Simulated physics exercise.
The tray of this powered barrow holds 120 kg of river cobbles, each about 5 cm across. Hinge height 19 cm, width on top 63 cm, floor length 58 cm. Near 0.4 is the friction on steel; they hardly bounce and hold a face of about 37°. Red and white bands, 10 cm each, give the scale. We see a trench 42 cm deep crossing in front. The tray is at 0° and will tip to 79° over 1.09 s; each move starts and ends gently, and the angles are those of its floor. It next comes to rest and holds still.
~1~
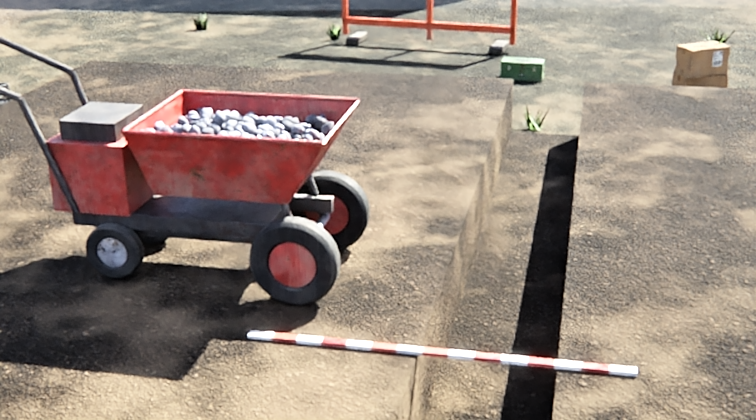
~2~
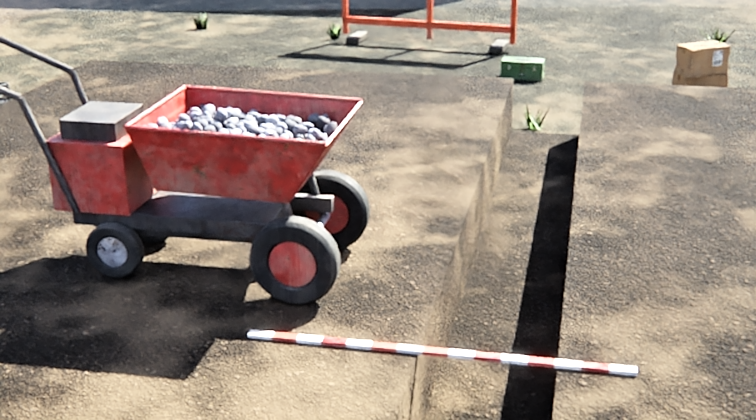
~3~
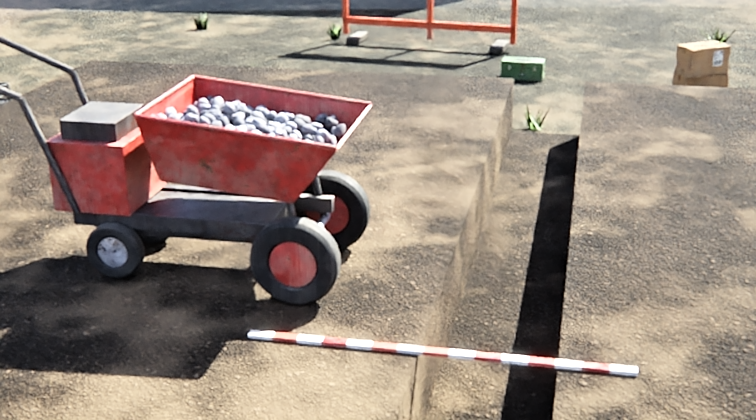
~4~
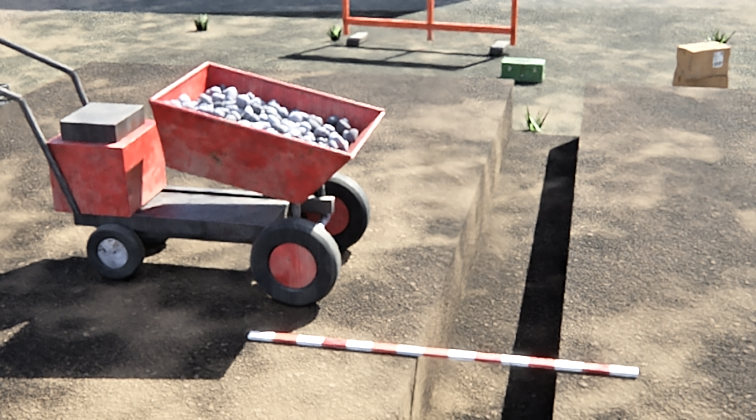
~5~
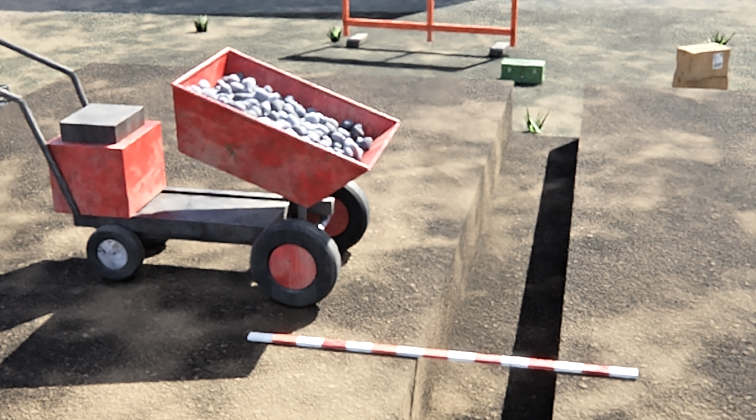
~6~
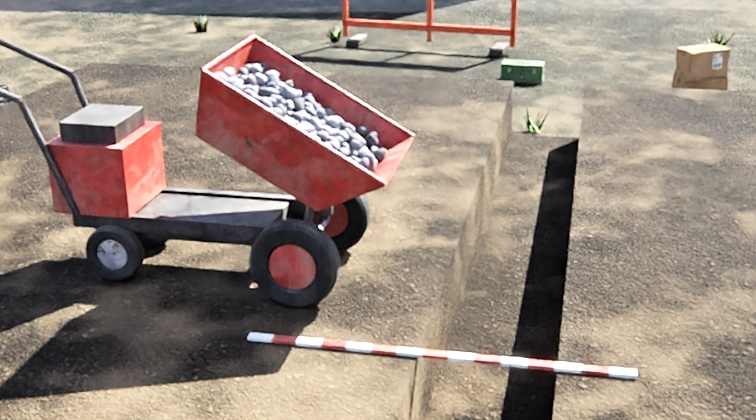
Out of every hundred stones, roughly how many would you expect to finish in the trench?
Close to 100 in every hundred.
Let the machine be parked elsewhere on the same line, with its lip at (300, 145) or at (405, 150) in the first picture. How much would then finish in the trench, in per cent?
About 95 and 65 per cent.
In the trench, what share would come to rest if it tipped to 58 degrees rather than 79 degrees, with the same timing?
In that case some 45 per cent.
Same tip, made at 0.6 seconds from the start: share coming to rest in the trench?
In that case, around 95%.
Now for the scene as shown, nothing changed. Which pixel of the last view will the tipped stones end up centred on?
Look at roughly (509, 366).
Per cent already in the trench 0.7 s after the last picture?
Some 55 per cent.
Then, 0.4 s after the last picture the floor is at 67°, 100 % in the tray; the foremost stones are at (440, 227).
Then, 0.7 s after the last picture the floor is at 79°, 45 % in the tray, 55 % in the trench; the foremost stones are at (555, 370).
Then, 1.1 s after the last picture the floor is at 79°, 13 % in the tray, 87 % in the trench; the foremost stones are at (555, 350).
Then, 3.0 s after the last picture the floor is at 79°, 0 % in the tray, 100 % in the trench; the foremost stones are at (555, 360).
